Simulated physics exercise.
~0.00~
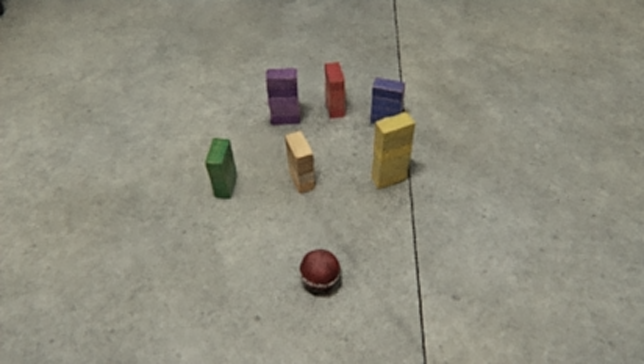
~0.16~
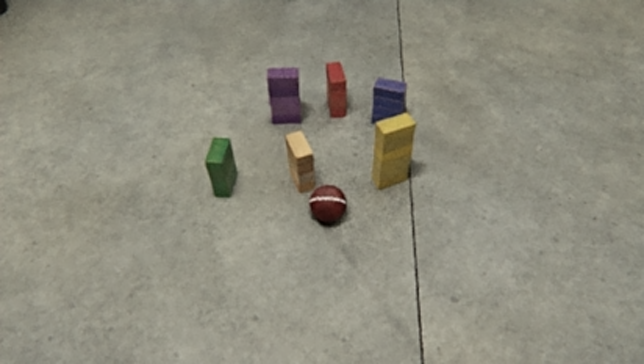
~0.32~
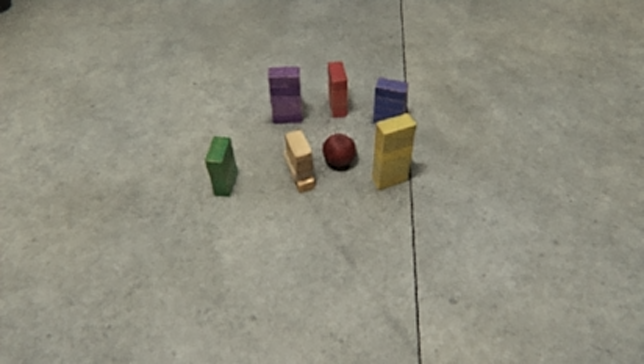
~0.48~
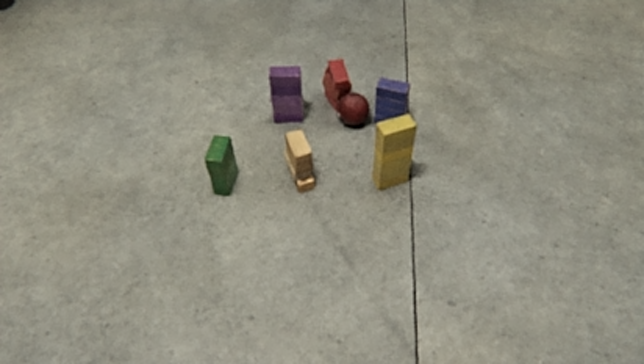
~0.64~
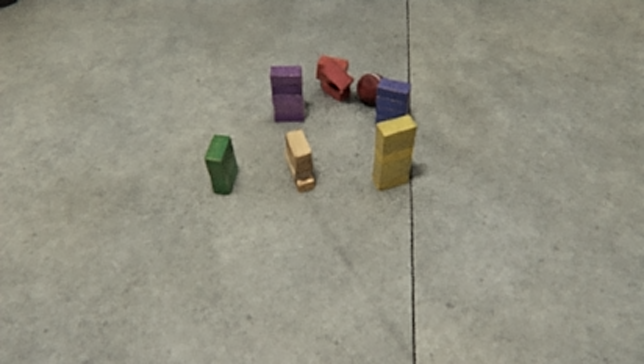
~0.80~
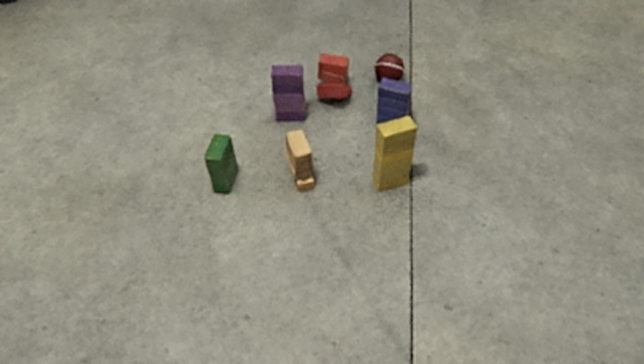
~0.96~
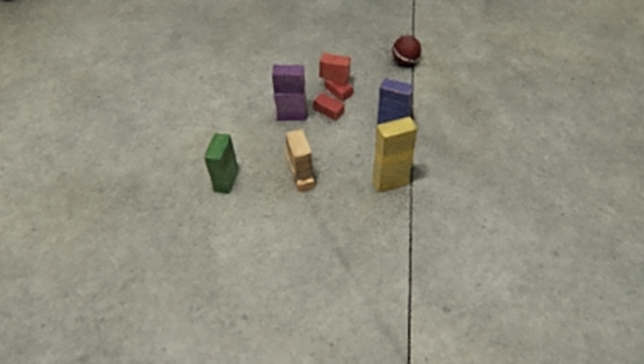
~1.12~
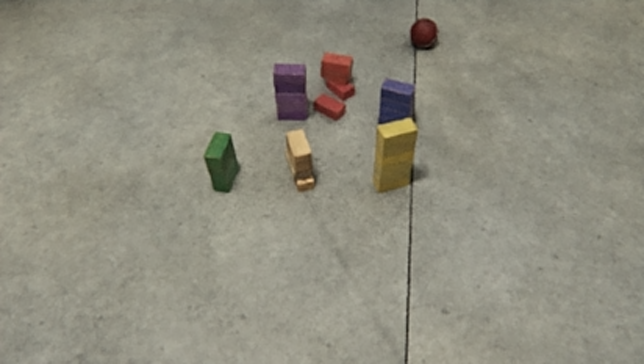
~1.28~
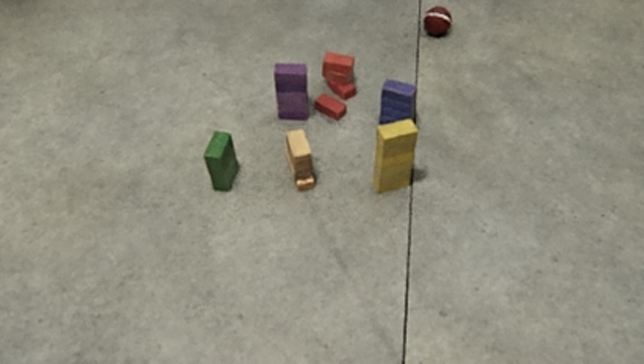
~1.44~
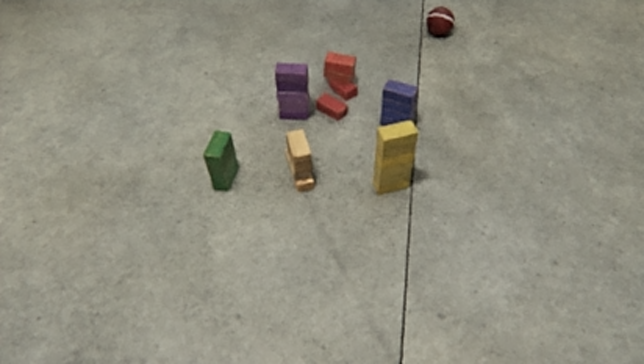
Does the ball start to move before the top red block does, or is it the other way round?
The ball moves first, rolling in between the towers, and the top red block only tips over later.
